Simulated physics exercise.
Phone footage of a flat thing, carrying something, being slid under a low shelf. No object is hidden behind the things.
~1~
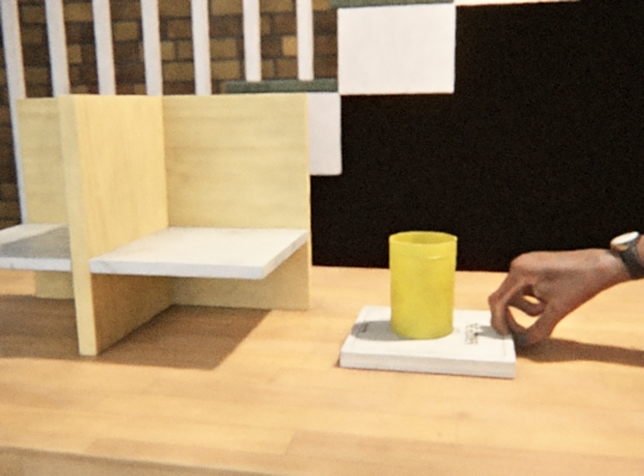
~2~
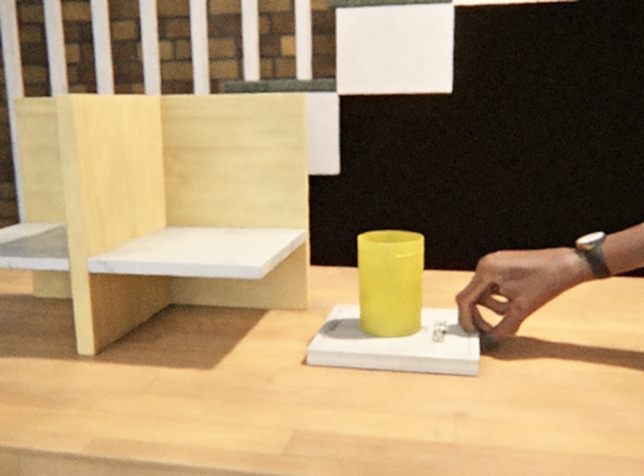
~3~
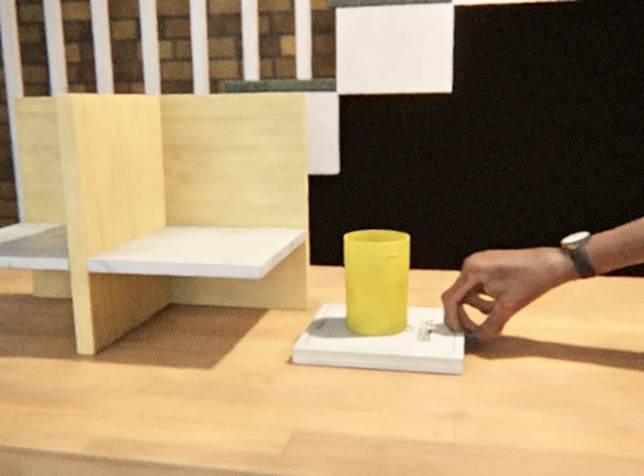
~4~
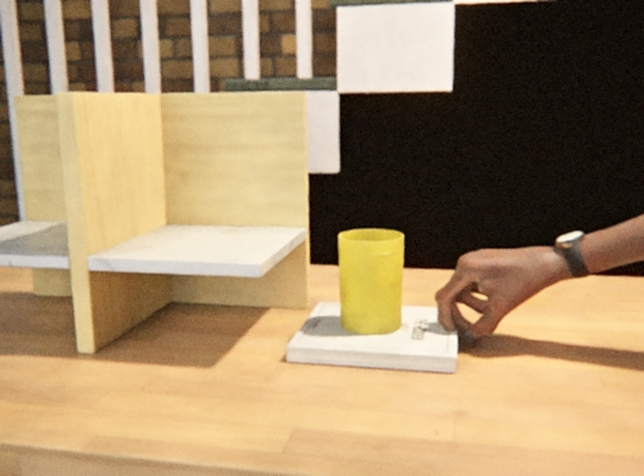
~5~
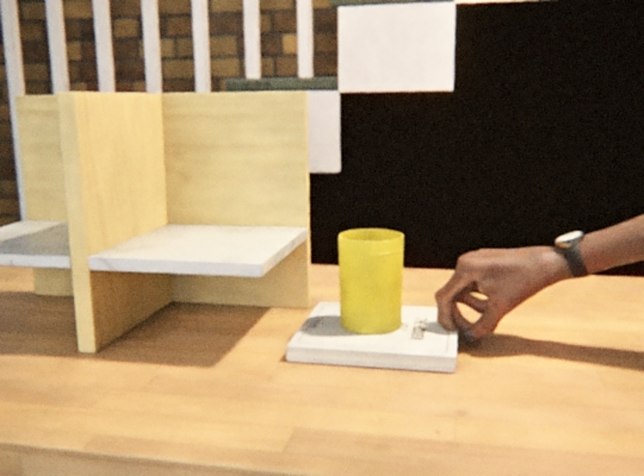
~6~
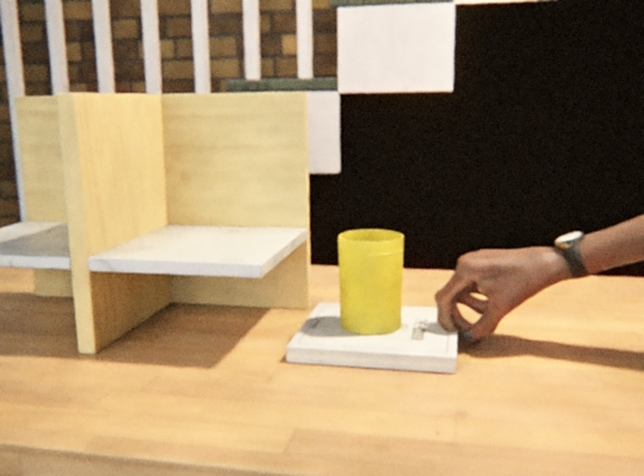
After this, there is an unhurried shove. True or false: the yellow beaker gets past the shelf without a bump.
False.
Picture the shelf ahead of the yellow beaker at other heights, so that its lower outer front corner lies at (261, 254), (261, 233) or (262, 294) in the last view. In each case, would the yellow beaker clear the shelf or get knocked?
Lab note - outcomes in order: Contact / no contact / contact.
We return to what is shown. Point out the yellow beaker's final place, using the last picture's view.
It ends up around (366, 310).
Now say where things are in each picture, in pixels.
In the first picture, hand sliding it forward; yellow beaker (422, 284); shelf (126, 214).
In the second picture, hand sliding it forward; yellow beaker (391, 283); white book (399, 336).
In the third picture, hand sliding it forward; yellow beaker (377, 282); shelf (124, 214).
In the fourth picture, hand sliding it forward; yellow beaker (371, 281); white book (379, 334).
In the fifth picture, hand sliding it forward; yellow beaker (371, 280); shelf (125, 212).
In the sixth picture, hand sliding it forward; yellow beaker (371, 281); white book (379, 334).
Then, 1.80 s past the last view, yellow beaker leaning 10° off how it started near (316, 277).
Then, 2.30 s past the last view, yellow beaker leaning 51° off how it started near (328, 287).
Finally, the yellow beaker strikes the shelf, near (366, 310).
